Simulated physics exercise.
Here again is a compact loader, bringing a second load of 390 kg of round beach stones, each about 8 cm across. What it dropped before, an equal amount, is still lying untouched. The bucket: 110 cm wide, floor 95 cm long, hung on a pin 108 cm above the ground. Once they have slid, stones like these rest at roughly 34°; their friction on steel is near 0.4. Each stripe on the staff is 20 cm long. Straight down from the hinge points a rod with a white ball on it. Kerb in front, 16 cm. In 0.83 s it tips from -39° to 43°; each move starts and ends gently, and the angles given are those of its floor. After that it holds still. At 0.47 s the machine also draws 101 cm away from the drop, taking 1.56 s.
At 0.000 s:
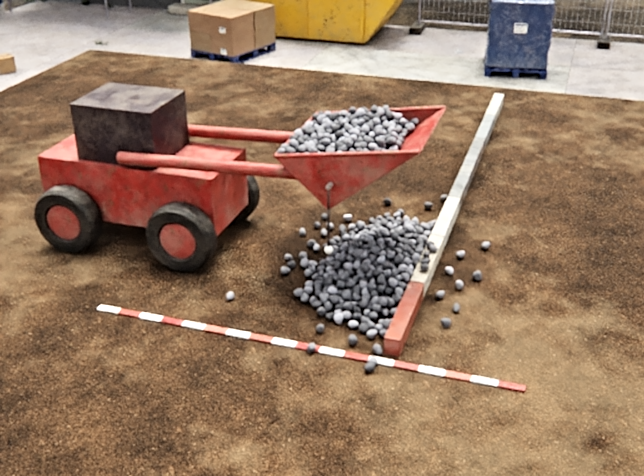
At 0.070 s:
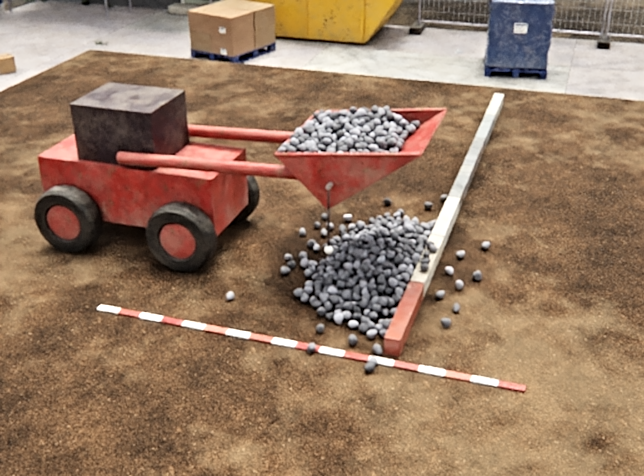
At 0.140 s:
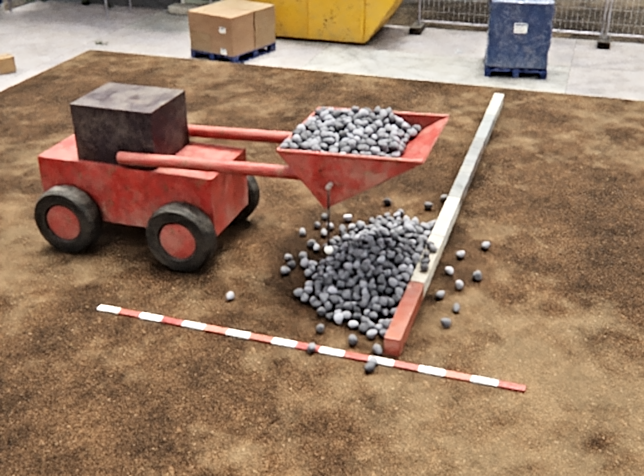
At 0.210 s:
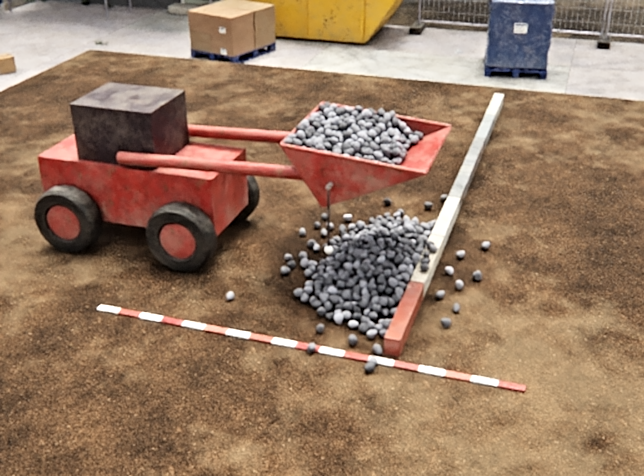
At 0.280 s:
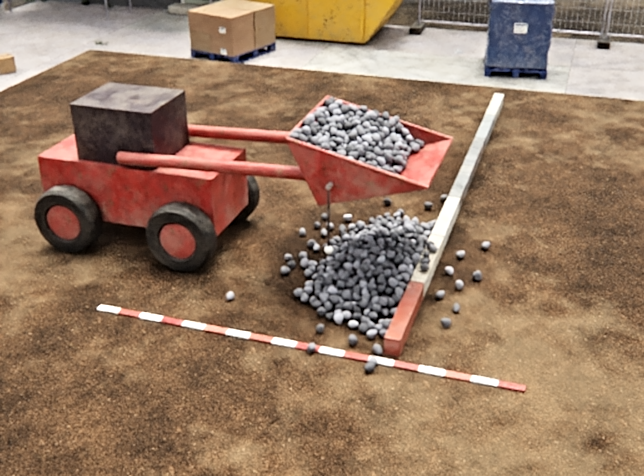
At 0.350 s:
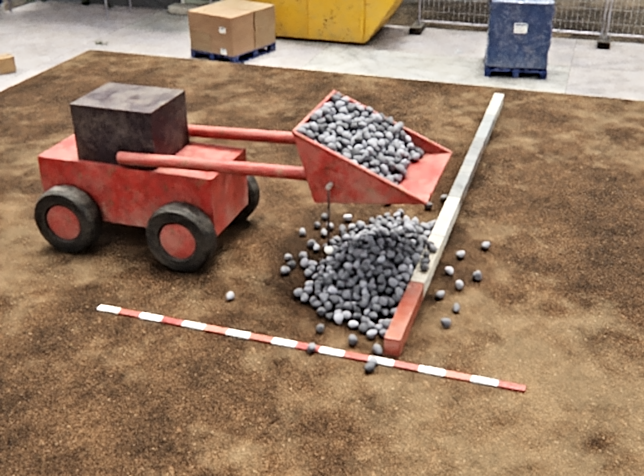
The red loader's raised bucket of grey stones tilts steadily downward to the right.
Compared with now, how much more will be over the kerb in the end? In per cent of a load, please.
Close to 31 parts in a hundred.
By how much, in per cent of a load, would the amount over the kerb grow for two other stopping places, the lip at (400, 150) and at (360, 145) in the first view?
About 20 and 0 per cent.
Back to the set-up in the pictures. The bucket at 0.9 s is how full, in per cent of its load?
It keeps some 50 percent of its load.
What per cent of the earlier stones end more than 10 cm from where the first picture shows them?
About 15 %.
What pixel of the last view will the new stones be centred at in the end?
Middle: Approx. (402, 259) px.
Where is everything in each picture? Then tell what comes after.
In the first picture, the bucket is at -39°, its lip at (419, 152); the top of the load is at (368, 118). The earlier load is highest near (381, 243), 27 cm above ground level, 99 % on this side of the kerb, 1 % over the kerb.
In the second picture, the bucket is at -37°, its lip at (420, 155); the top of the load is at (366, 117); the stones move at 0.2 m/s on average.
In the third picture, lip at (423, 162), floor tilted -33°, highest stones at (364, 117); the stones move at 0.3 m/s on average.
In the fourth picture, lip at (426, 174), floor tilted -26°, highest stones at (336, 116); the stones move at 0.5 m/s on average.
In the fifth picture, lip at (427, 188), floor tilted -17°, highest stones at (329, 108); the stones move at 0.6 m/s on average.
In the sixth picture, lip at (427, 203), floor tilted -8°, highest stones at (335, 105); the stones move at 0.6 m/s on average.
After 0.6 s the floor is at 30°; in per cent of one load, 100 in the bucket, 99 on this side of the kerb, 1 over the kerb; the foremost stones are at (460, 281).
After 0.9 s the floor is at 43°; in per cent of one load, 48 in the bucket, 148 on this side of the kerb, 3 over the kerb; the foremost stones are at (463, 272).
After 2.5 s the floor is at 43°; in per cent of one load, 0 in the bucket, 168 on this side of the kerb, 32 over the kerb; the foremost stones are at (614, 334).
After 5.1 s the floor is at 43°; in per cent of one load, 0 in the bucket, 168 on this side of the kerb, 32 over the kerb; the foremost stones are at (614, 334). Net gain over the kerb, 31.
